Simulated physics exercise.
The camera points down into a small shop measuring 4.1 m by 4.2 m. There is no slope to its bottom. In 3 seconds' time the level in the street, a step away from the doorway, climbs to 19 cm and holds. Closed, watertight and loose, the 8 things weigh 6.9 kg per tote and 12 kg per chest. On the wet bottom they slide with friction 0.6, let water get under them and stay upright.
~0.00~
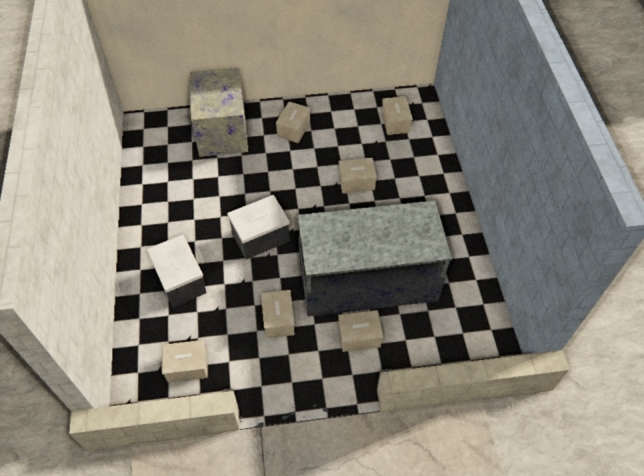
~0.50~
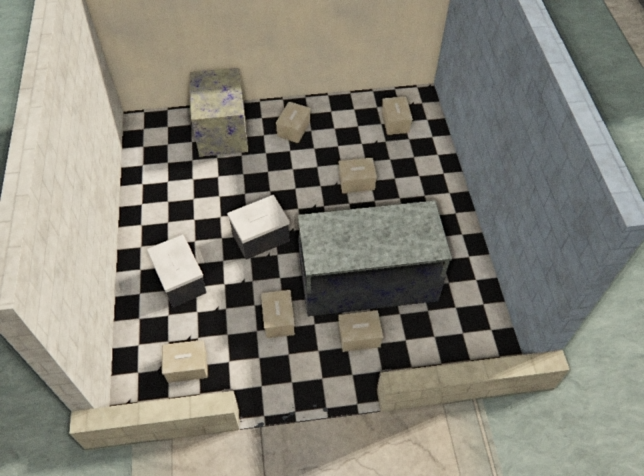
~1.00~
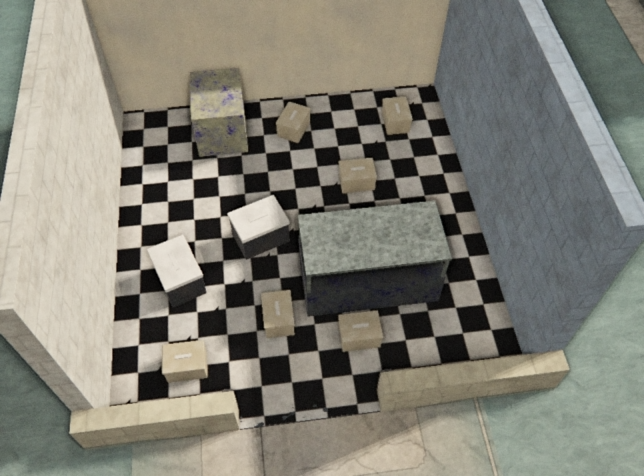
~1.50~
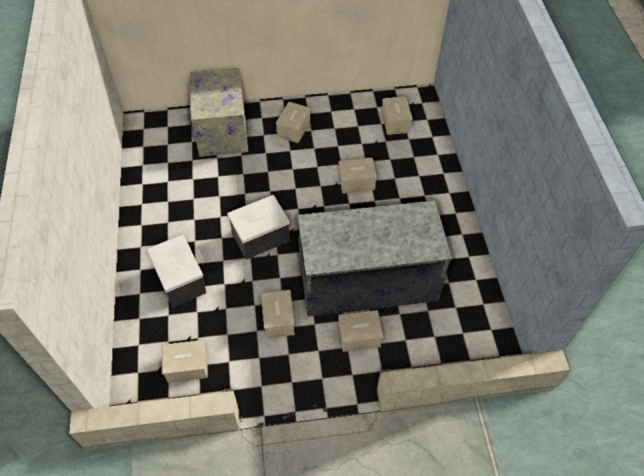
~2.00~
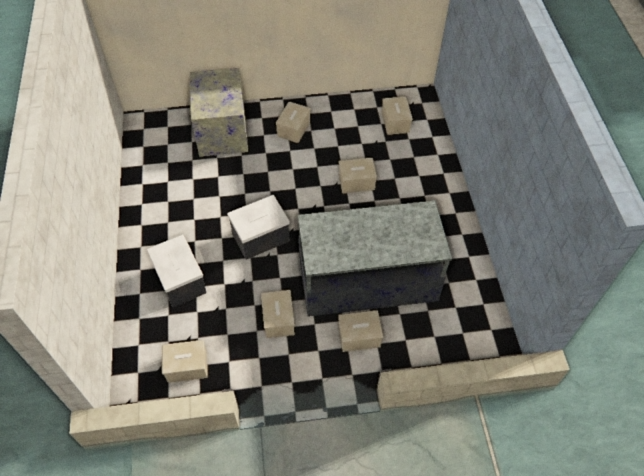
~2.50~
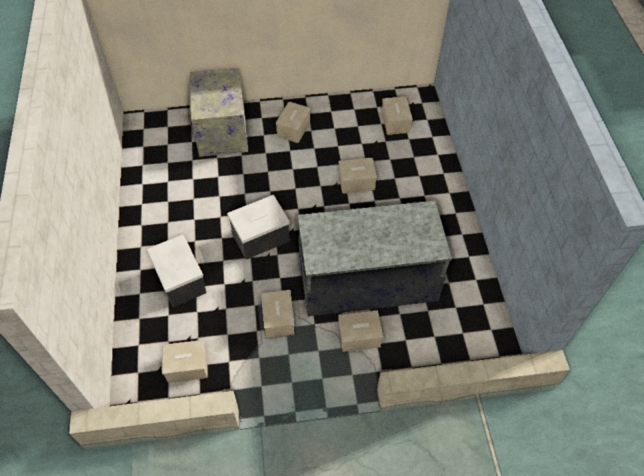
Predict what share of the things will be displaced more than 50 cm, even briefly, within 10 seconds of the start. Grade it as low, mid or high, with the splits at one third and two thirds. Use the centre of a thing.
Grade: Mid, one to two thirds.
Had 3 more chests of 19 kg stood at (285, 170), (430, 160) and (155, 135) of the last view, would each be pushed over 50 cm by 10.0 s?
Sequence: Below the line / below the line / below the line.
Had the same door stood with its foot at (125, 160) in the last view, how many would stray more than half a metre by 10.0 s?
The answer would then be 3.
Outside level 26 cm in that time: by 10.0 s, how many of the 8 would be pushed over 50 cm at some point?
You'd get 8 in that case.
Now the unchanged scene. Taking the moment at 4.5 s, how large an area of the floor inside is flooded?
The covered patch comes to about 6.5 m2.
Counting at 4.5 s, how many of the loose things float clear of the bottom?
Tally: 0 of them.
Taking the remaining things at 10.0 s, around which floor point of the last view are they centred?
It sits at about (278, 182).
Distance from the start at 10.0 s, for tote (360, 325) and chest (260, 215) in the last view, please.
The first is 20 cm from its start, the second 140 cm.
After 3.5 s 0 of 8 are over 50 cm from their spots; 0 afloat.
After 4.5 s 2 of 8 are over 50 cm from their spots; 0 afloat.
After 7.0 s 4 of 8 are over 50 cm from their spots; 3 afloat.
After 10.0 s 3 of 8 are over 50 cm from their spots, and 4 have been at some point; 5 afloat.
